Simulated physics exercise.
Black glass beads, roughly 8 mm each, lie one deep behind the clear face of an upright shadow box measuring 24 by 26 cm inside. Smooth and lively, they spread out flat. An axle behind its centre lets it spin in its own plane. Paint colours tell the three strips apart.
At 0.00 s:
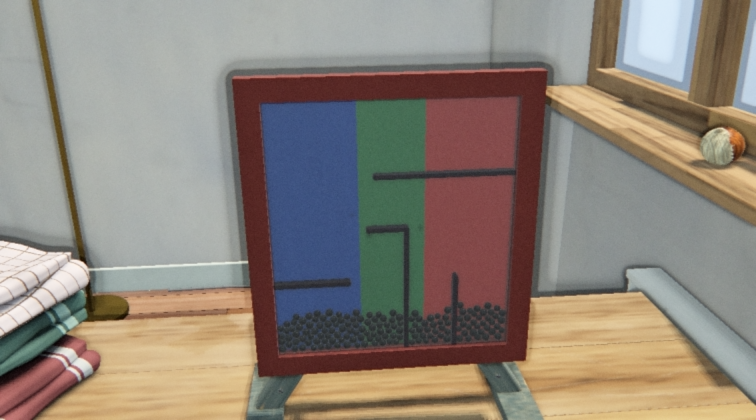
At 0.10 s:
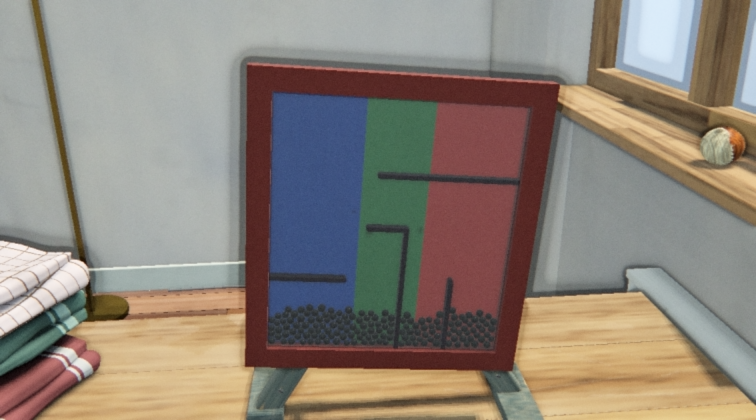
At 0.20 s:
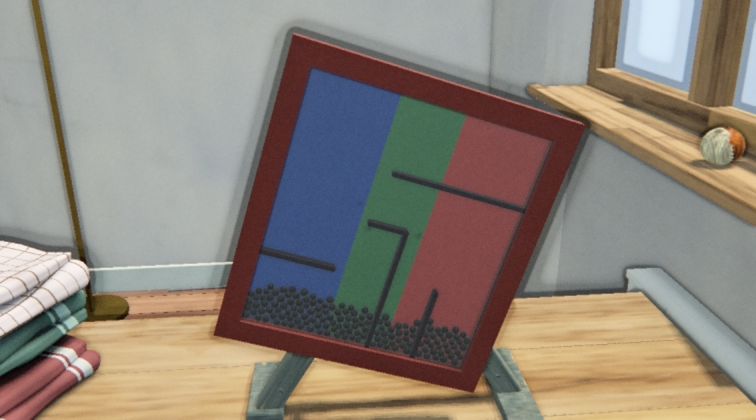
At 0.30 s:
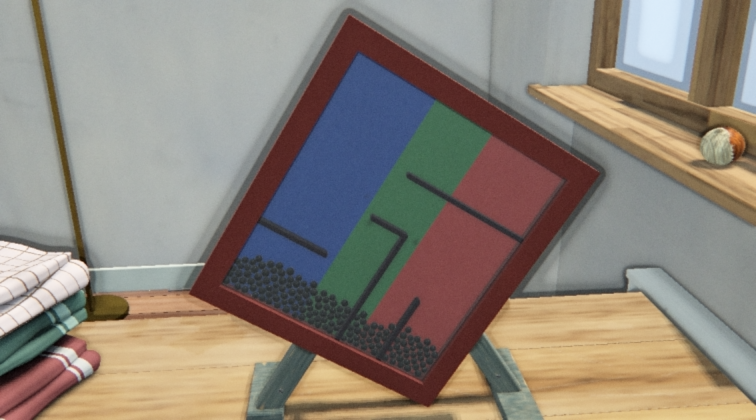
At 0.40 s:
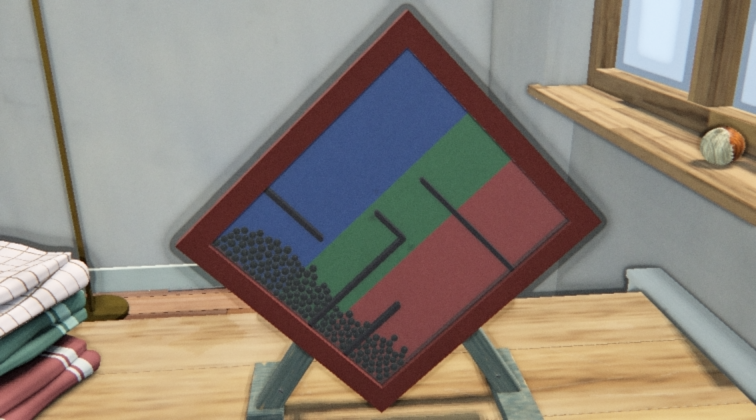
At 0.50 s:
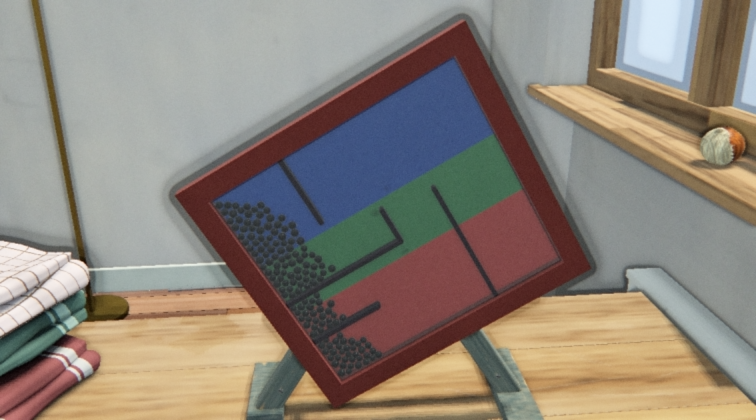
In a pale-walled room, a wooden tabletop is seen from the front by a still camera, with folded cloths at left and a ball on the window ledge at right. A red-framed box on a grey-green stand holds blue, green and red strips, dark bars and small black beads along its bottom. The box turns clockwise, slightly then steeply, and the beads shift and heap toward its left side.
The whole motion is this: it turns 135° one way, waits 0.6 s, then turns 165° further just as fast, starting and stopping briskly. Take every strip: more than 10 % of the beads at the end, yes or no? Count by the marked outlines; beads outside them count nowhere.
Red no, blue yes, green no.
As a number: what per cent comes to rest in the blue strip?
About 100 per cent.
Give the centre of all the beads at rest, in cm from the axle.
About 7 cm left and 7 cm below.
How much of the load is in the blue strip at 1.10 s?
Roughly 5 per cent.
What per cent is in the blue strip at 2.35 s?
Some 45 per cent.
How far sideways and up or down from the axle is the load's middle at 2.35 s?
About 3 cm left and 6 cm below.
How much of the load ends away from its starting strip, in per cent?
Some 60 per cent.
After 1.10 s, it stands 135° clockwise; the beads' middle is 4 cm left of and level with the centre; red 40 %, blue 5 %, green 55 %.
After 2.35 s, it has come round 217° clockwise; the beads' middle is 3 cm left of and 6 cm below the centre; red 30 %, blue 45 %, green 25 %.
After 3.01 s, it has come round 300° clockwise; the beads' middle is 9 cm left of and 6 cm below the centre; blue 100 %.
Settled by 4.2 s, it has come round 300° clockwise; red 0 %, blue 100 %, green 0 %.
